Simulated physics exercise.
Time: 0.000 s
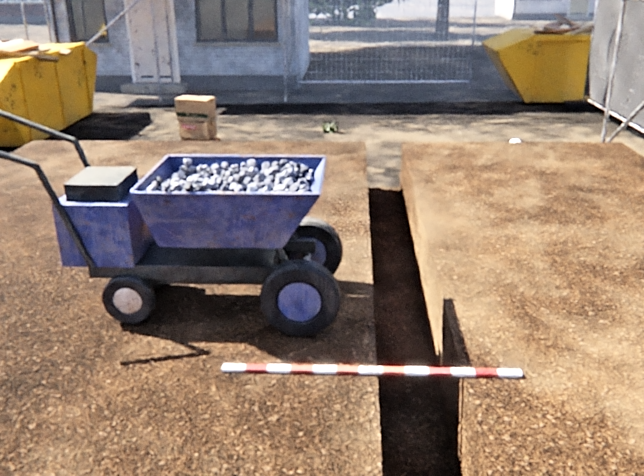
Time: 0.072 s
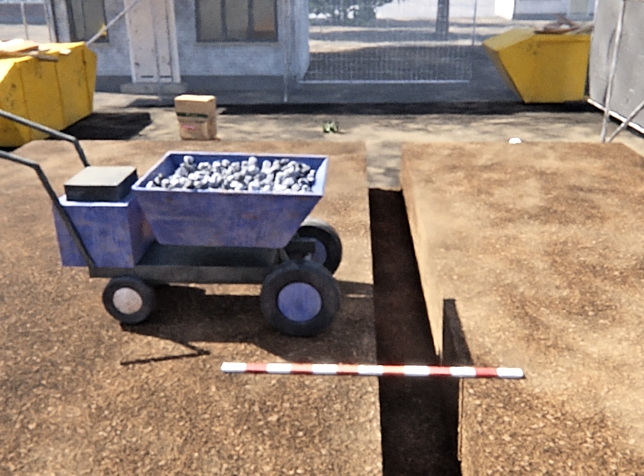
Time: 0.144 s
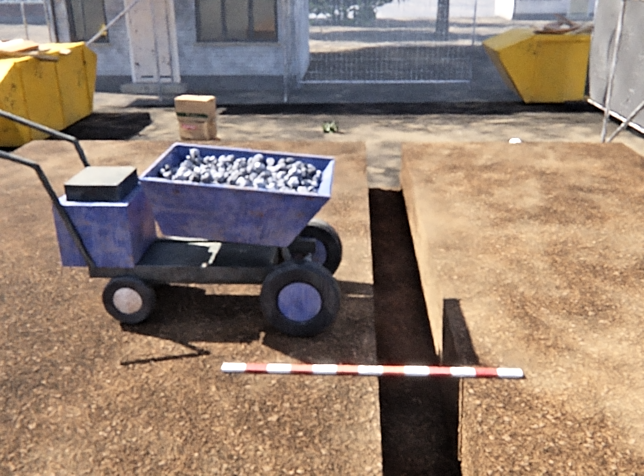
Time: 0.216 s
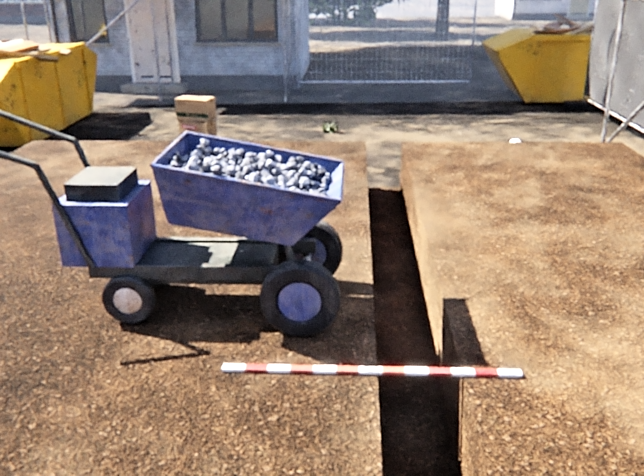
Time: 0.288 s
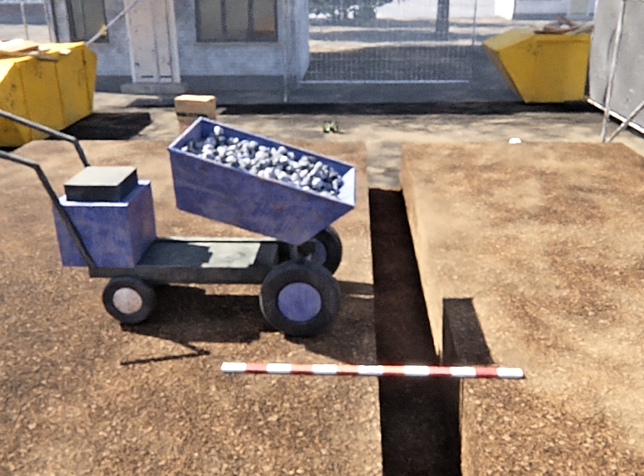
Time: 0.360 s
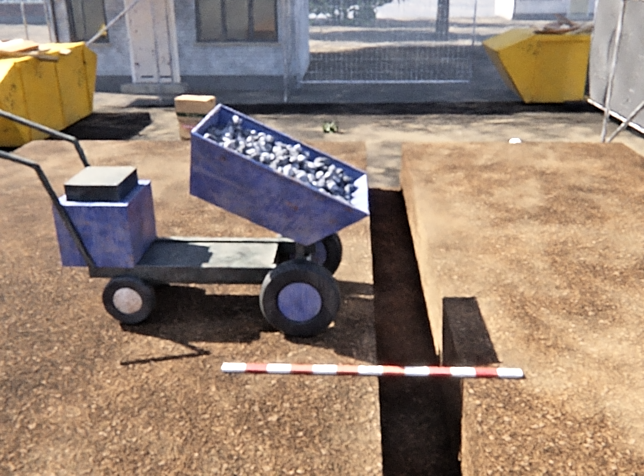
In a dirt yard with a narrow trench, a blue motor barrow stood still while its skip, loaded with grey stones, tilted steadily toward the right, its back end rising well above the flat bed.
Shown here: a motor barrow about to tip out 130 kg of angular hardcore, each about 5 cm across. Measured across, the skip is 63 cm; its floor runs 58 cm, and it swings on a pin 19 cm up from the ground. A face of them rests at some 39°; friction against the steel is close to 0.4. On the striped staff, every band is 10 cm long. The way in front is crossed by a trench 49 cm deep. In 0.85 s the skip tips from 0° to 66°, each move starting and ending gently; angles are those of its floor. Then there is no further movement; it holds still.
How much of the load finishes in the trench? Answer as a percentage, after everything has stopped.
Some 27 per cent of it.
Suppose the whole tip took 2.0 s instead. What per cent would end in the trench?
Roughly 40% would finish there.
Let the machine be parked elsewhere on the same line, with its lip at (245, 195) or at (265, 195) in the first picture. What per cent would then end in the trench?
Roughly 50 in a hundred, then 55 in a hundred.
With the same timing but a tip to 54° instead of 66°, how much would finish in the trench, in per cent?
It comes out at about 15 percent.
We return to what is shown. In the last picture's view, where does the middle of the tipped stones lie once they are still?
Around (454, 306).
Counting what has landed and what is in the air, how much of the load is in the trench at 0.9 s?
By that moment, roughly 10 per cent of the load.
After 0.6 s the floor is at 56°; 100 % in the skip; the foremost stones are at (392, 225).
After 0.9 s the floor is at 66°; 83 % in the skip, 11 % in the trench, 5 % past the trench; the foremost stones are at (478, 308).
After 1.3 s the floor is at 66°; 52 % in the skip, 17 % in the trench, 30 % past the trench; the foremost stones are at (565, 305).
After 3.2 s the floor is at 66°; 44 % in the skip, 27 % in the trench, 29 % past the trench; the foremost stones are at (607, 300).
